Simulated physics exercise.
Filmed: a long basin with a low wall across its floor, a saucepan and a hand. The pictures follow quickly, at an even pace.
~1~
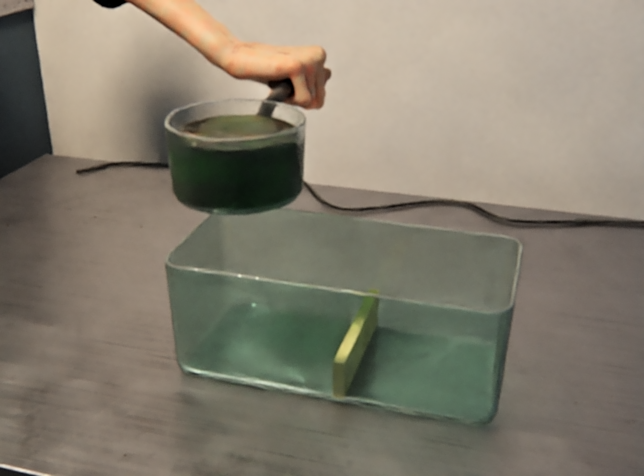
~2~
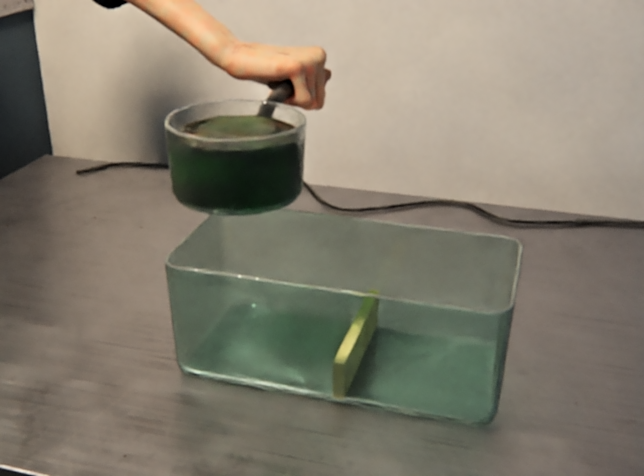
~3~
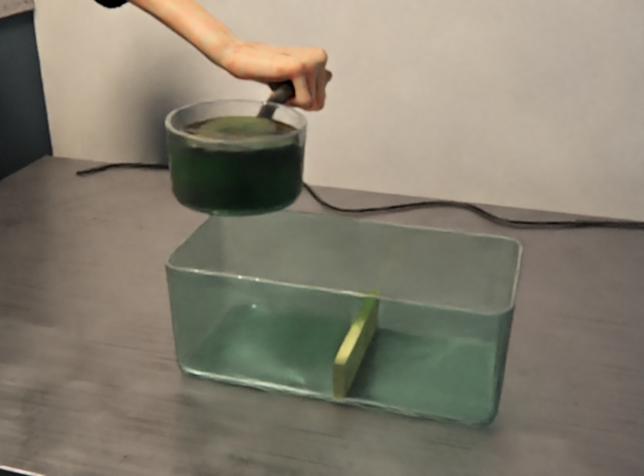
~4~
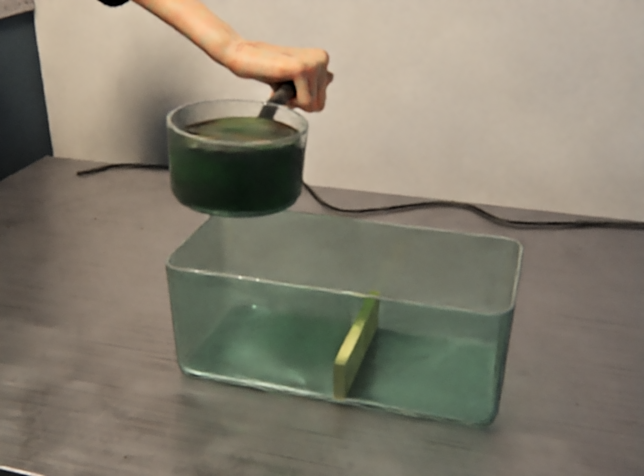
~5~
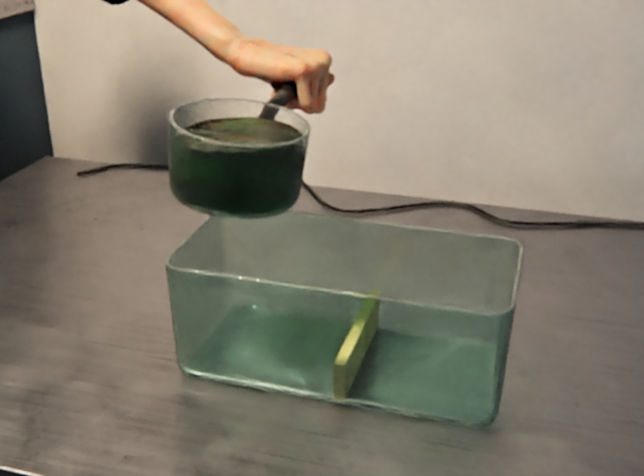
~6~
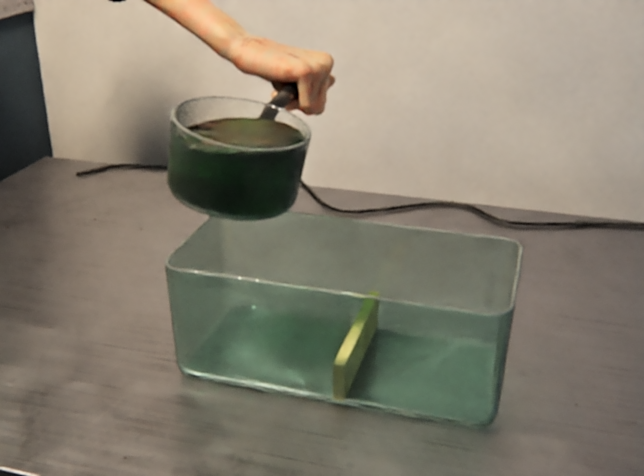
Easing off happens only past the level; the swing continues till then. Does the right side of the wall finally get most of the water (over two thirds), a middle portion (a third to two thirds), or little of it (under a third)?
It gets a middle portion.
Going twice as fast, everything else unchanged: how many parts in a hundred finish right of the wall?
Close to 30 out of every hundred.
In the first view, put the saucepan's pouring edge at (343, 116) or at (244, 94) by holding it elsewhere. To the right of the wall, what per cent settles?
The first start gives some 80 %, the second some 5 %.
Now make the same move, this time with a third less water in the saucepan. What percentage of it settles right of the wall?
The share comes to some 25 parts in a hundred.
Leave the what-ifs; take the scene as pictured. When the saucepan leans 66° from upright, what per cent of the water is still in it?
It still holds around 60 per cent there.
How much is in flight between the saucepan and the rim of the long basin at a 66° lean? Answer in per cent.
25 %.
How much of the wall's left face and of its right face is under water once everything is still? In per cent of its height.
30 per cent left, 40 per cent right.
A moment on, the saucepan is tipped part way and 58 per cent is still to pour, 6 is left of the wall and 14 right of it.
Next, the saucepan is tipped right over and 8 per cent is still to pour, 36 is left of the wall and 52 right of it.
Then the saucepan is tipped right over and 0 per cent is still to pour, 47 is left of the wall and 53 right of it.
Later the saucepan is tipped right over and 0 per cent is still to pour, 47 is left of the wall and 53 right of it.
Finally, 47 per cent lies left of the wall, 53 right of it and 0 outside.
